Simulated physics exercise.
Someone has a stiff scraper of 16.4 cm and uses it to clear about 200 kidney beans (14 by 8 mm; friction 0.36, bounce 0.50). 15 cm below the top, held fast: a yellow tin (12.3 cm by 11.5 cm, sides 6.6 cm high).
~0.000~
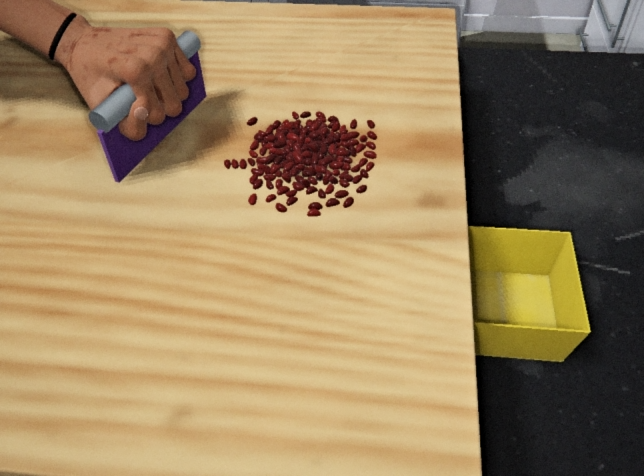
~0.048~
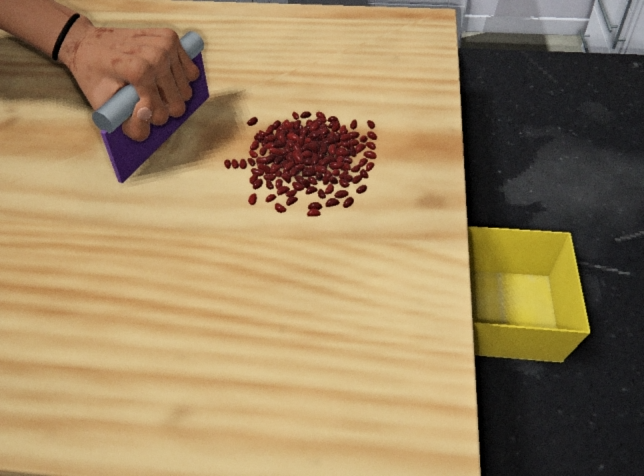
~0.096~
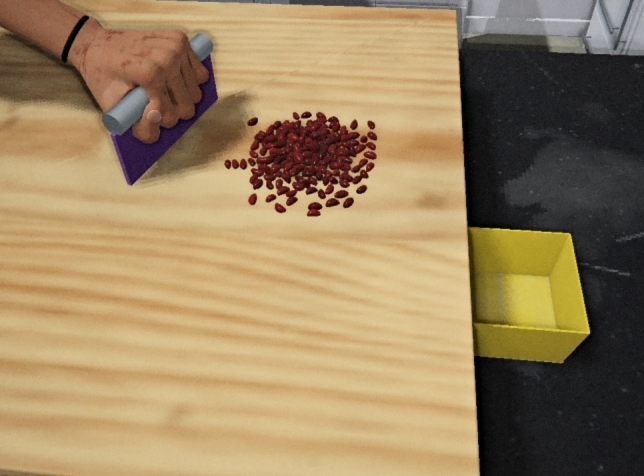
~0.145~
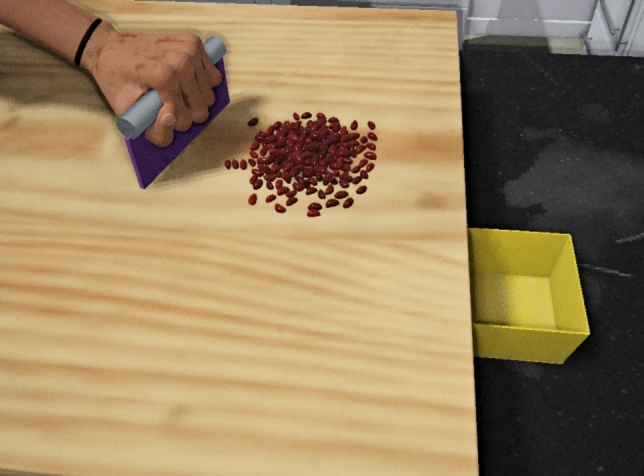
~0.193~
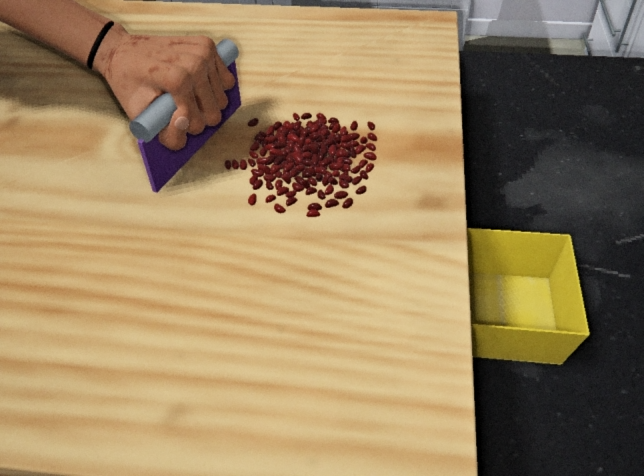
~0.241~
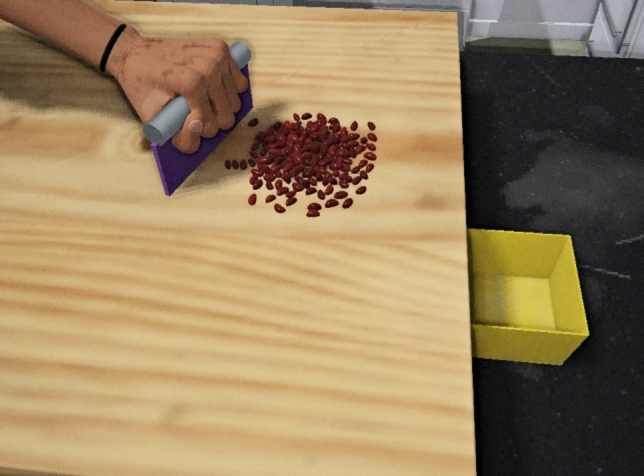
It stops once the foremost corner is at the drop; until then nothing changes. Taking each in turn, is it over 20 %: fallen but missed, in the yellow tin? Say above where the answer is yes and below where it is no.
Missed: Below; yellow tin: Above.
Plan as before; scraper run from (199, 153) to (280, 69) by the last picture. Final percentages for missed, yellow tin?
When it all settles, 30 percent has missed, while the yellow tin gets 45 percent.
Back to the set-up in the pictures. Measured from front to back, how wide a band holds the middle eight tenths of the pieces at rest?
Estimated depth: Near 18 cm.
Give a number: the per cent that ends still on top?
Share: Approx. 35 %.
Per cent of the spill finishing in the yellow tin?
Estimate: Around 50 per cent.
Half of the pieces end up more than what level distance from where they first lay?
I'd put it at around 22 centimetres.
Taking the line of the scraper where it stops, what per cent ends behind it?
Around 15 in a hundred.
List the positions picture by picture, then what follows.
Scraper from (105, 140) to (195, 58); moved 0.0 cm; pieces shifted so far, 0; middle of the spill at (308, 148); yellow tin at (511, 274), in the first frame.
Scraper from (108, 140) to (198, 58); moved 0.4 cm; pieces shifted so far, 0; middle of the spill at (308, 148), in the second frame.
Scraper from (118, 143) to (207, 60); moved 1.4 cm; pieces shifted so far, 0; middle of the spill at (308, 148), in the third frame.
Scraper from (132, 146) to (220, 63); moved 2.9 cm; pieces shifted so far, 0; middle of the spill at (308, 148), in the fourth frame.
Scraper from (145, 150) to (232, 66); moved 4.4 cm; pieces shifted so far, 0; middle of the spill at (308, 149), in the fifth frame.
Scraper from (158, 153) to (244, 69); moved 5.9 cm; pieces shifted so far, 0; middle of the spill at (308, 149); yellow tin at (510, 277). Its speed is about 0.31 m/s, heading 15 degrees towards the viewer, in the sixth frame.
Then, at 0.61 s, scraper 17 cm from its start, spill 15 cm wide; still on top 100 %.
After 0.97 s, scraper 29 cm from its start, spill 20 cm wide; off the edge, not caught 10 %, still on top 90 %.
Then, at 1.28 s, scraper 30 cm from its start, spill 23 cm wide; yellow tin 45 %, off the edge, not caught 15 %, still on top 40 %.
At rest (2.5 s), yellow tin 50 %, fallen but missed 15 %, still on top 35 %.
